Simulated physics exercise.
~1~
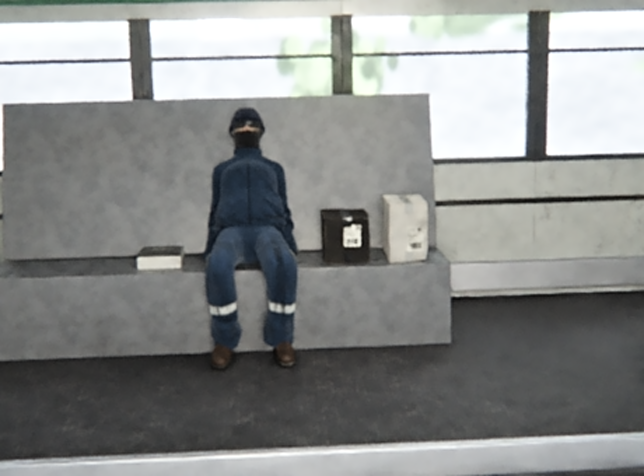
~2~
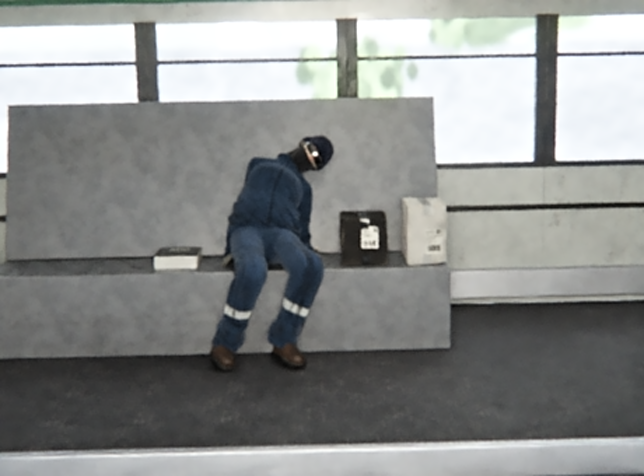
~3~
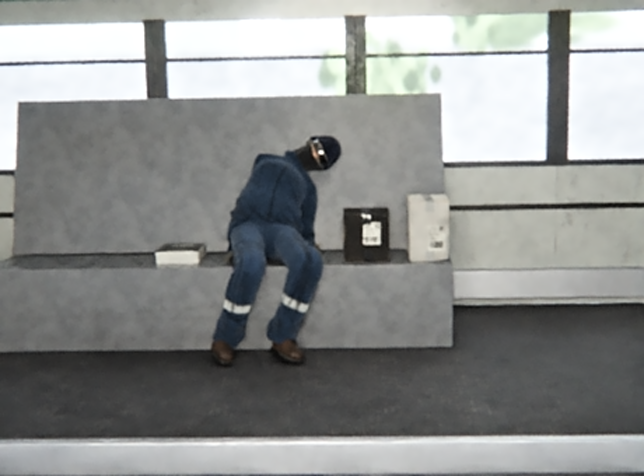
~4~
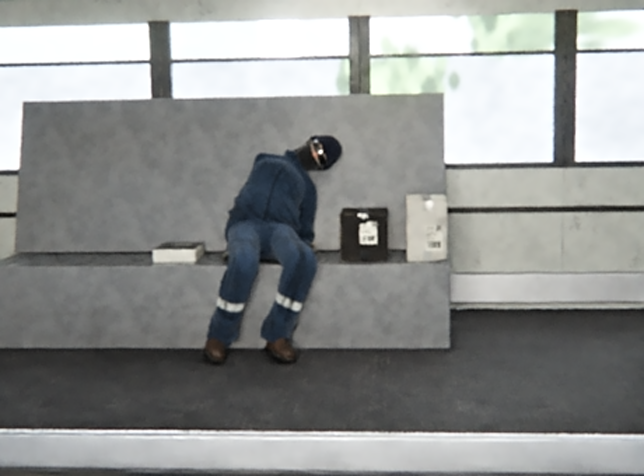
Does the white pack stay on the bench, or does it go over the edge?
The white pack stays on the bench, still standing upright close to the right end.
At first, a person in a dark cap and navy work clothes sits upright, asleep, on a long grey bench, with a grey folder to the left and a black holdall and a white pack to the right. Then the sleeper's upper body tips to the right, the head drooping toward the holdall. The folder, holdall and pack all shift a little to the right along the seat. After that, the sleeper stays slumped while the view drifts slightly. In the end, the sleeper is still seated, and the white pack stands upright close to the bench's right end.
